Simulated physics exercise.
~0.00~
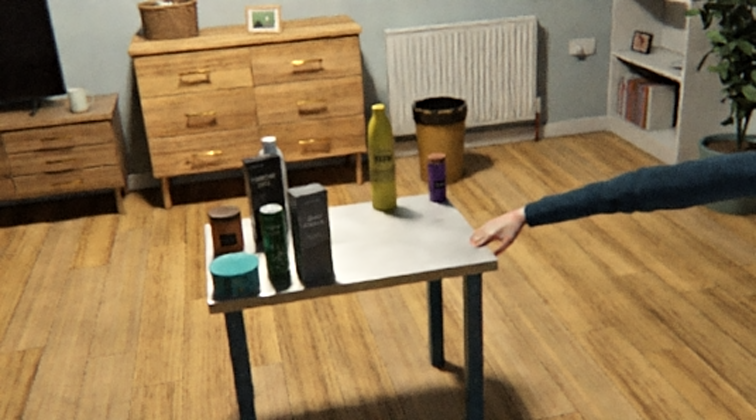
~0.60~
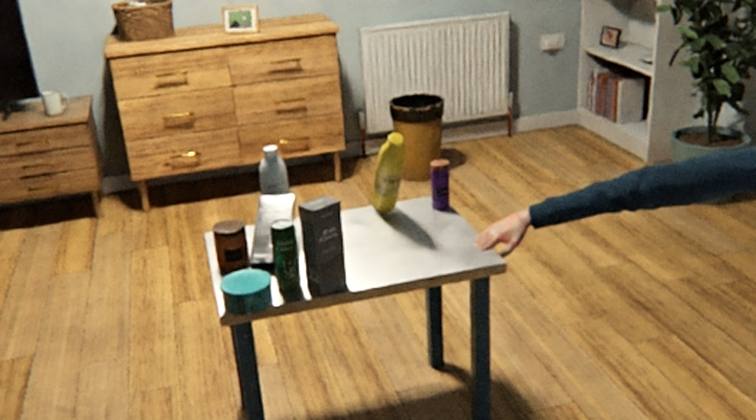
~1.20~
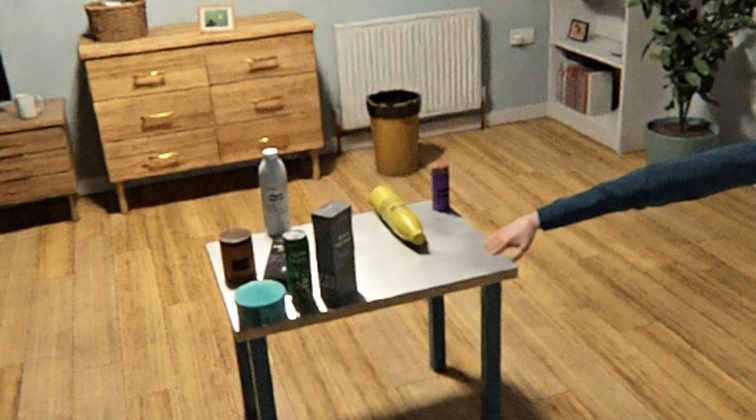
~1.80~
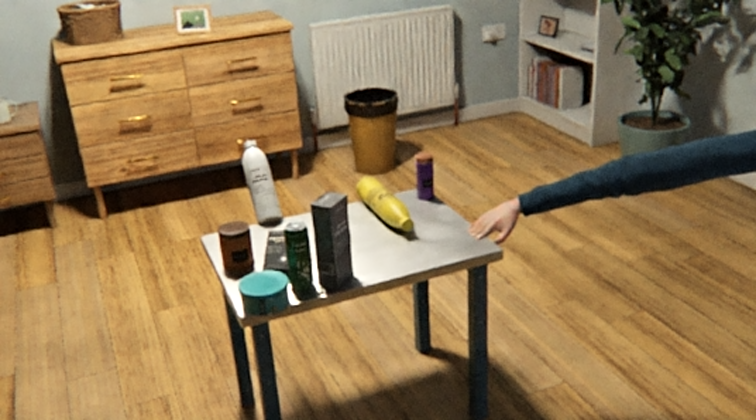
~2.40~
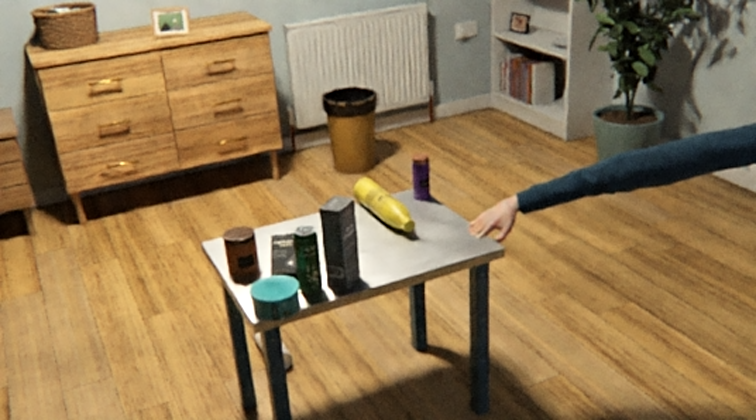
A hand jolts the small table, tipping two containers over before the white bottle falls off.
